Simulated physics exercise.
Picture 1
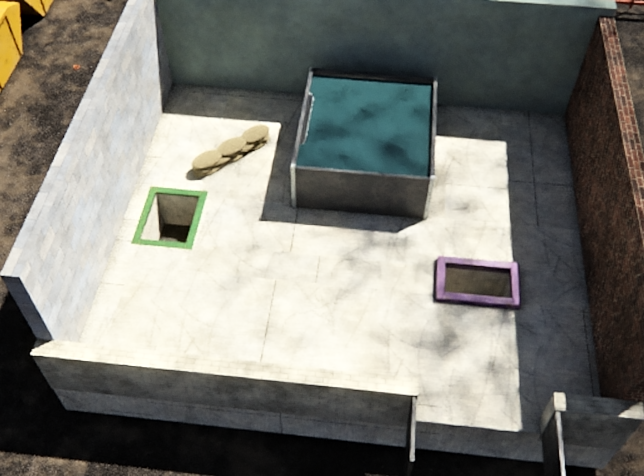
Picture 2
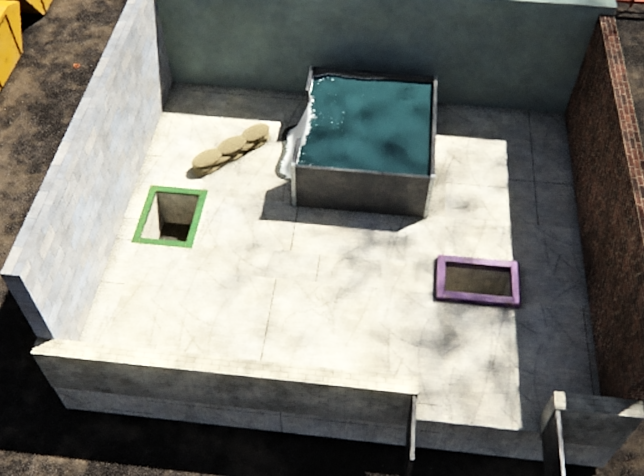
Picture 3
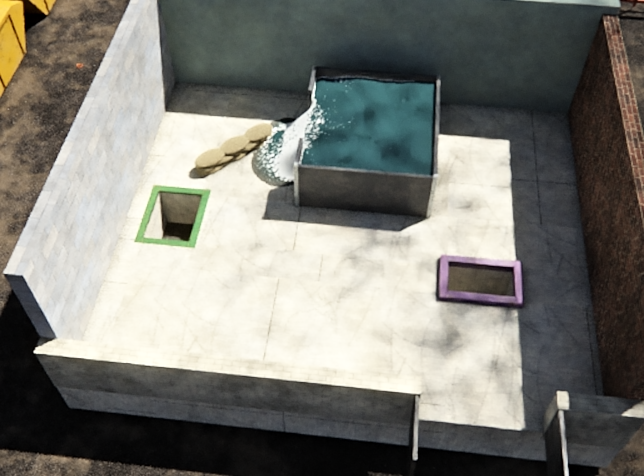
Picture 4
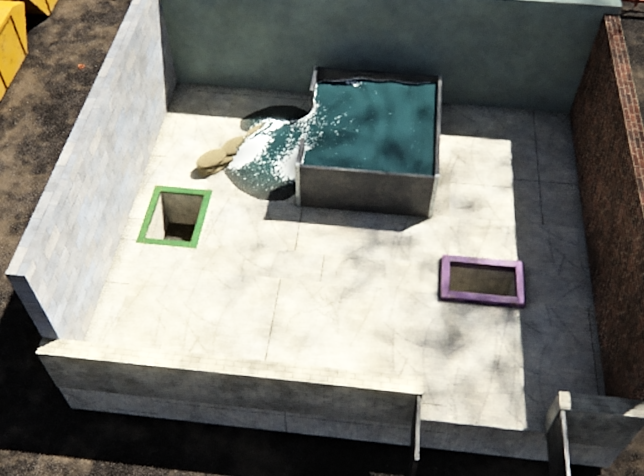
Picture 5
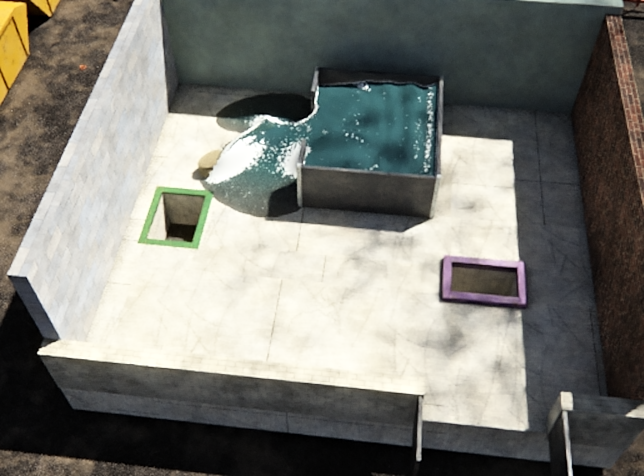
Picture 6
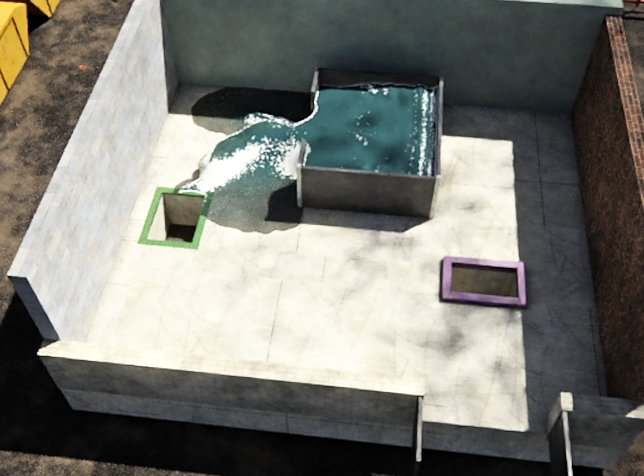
The clip shows a walled concrete slab with a raised tank of blue-green water; water bursts from the tank's left side and spreads leftward across the floor, covering pale round slabs and reaching the green-framed opening's edge.
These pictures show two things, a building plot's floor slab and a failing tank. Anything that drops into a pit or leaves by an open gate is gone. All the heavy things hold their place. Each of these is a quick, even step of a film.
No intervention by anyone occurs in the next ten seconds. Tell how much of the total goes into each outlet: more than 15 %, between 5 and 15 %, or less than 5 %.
In the end the gate takes in a trifling amount - short of five per cent, the purple pit takes in a trifling amount - short of five per cent, the green pit takes in a considerable amount - past fifteen per cent.
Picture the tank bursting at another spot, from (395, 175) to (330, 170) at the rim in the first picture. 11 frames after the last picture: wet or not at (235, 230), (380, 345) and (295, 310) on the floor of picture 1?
The first would be still unwetted, the second drenched and the third drenched.
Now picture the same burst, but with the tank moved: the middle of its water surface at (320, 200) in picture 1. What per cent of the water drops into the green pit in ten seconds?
The green pit gets 55 per cent.
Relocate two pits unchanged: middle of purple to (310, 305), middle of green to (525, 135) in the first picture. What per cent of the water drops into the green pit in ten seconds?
The green pit takes 8 per cent.
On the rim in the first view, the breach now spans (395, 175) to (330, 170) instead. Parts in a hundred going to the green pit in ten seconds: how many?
I'd estimate the green pit takes around 15 percent.
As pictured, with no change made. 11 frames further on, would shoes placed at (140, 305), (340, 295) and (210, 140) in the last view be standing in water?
As listed: Under water, dry, flooded.
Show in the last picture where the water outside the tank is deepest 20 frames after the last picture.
Look close to (280, 144).
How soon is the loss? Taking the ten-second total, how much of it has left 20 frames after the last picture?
Around 45 % of the total, roughly.
A moment on, water covers 20 % of the floor; the gate 0 %, the purple pit 0 %, the green pit 5 %.
Next, water covers 30 % of the floor; the gate 0 %, the purple pit 0 %, the green pit 12 %.
Then, water covers 40 % of the floor; the gate 0 %, the purple pit 0 %, the green pit 23 %.
Later, water covers 55 % of the floor; the gate 0 %, the purple pit 0 %, the green pit 36 %.
In the end, water covers 85 % of the floor; the gate 0 %, the purple pit 0 %, the green pit 49 %.
